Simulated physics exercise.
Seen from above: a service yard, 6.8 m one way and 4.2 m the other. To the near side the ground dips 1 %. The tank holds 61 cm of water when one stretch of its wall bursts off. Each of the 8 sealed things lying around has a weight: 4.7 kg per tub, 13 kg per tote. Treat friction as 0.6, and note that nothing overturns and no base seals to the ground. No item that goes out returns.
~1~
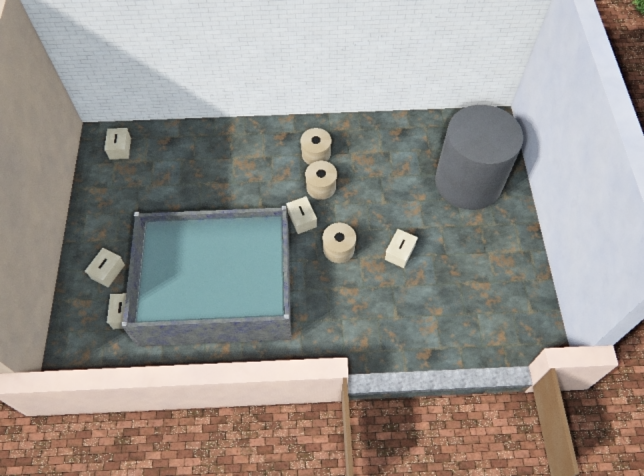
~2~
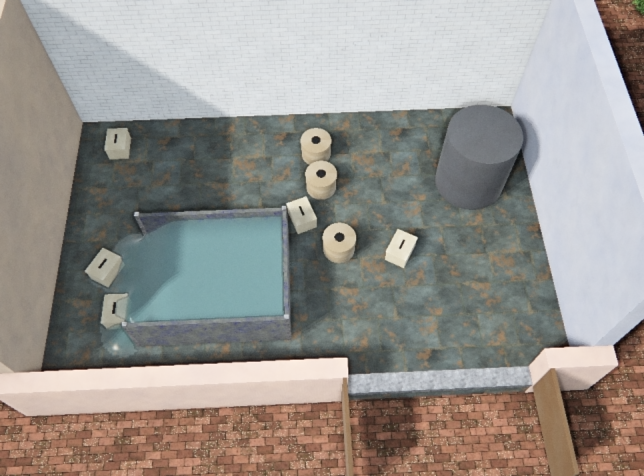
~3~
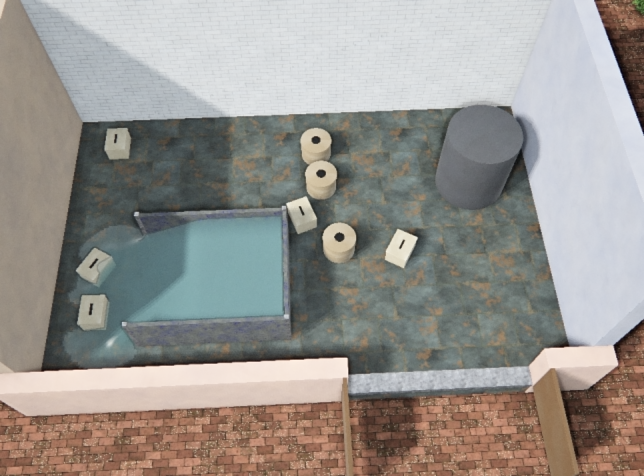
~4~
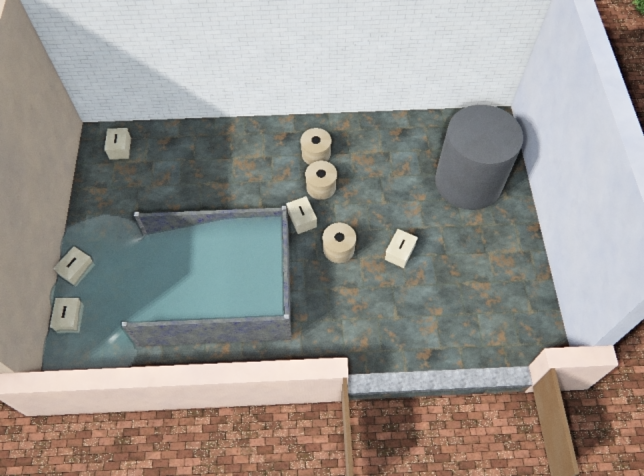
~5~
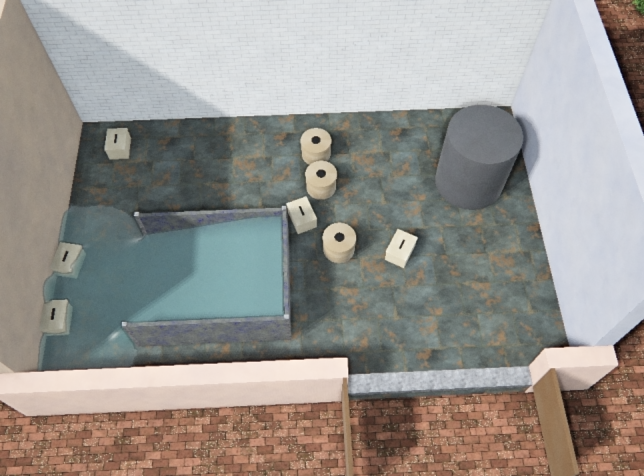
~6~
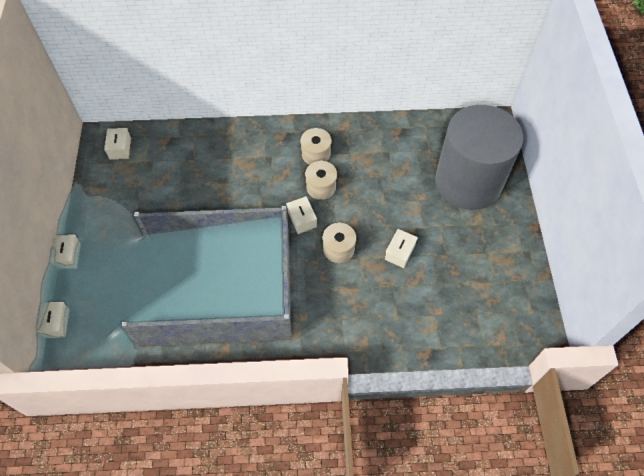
Water burst out of the left side of a tank in a walled yard and spread over the floor, pushing two pale boxes to the left wall while the other objects stayed put.
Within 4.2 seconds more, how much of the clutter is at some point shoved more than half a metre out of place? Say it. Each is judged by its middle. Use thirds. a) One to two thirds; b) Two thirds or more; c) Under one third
a, one to two thirds.
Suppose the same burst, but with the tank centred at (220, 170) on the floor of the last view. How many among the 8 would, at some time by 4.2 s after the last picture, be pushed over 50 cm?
Count: 3.
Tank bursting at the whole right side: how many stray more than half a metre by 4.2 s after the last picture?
So the tally would be 2.
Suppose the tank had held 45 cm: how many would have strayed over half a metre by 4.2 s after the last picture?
That would give 4.
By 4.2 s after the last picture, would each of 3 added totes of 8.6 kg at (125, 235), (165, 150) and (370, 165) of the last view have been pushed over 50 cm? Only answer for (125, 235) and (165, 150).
In that order: More, past it.
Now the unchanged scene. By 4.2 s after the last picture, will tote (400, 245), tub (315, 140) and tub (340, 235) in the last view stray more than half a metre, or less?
Result, in order: Undershooting / overshooting / undershooting.
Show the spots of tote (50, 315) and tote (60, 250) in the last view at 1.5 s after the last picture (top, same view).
(156, 352) and (128, 137), roughly.
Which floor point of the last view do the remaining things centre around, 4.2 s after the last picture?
I'd put it close to (376, 226) in the last view.
Then, 0.4 s after the last picture 2 of 8 are over 50 cm from their spots; 2 afloat.
Then, 1.5 s after the last picture 3 of 8 are over 50 cm from their spots; 2 afloat.
Then, 2.8 s after the last picture 3 of 8 are over 50 cm from their spots; 1 afloat.
Then, 4.2 s after the last picture 5 of 8 are over 50 cm from their spots, and 5 have been at some point; 0 afloat.
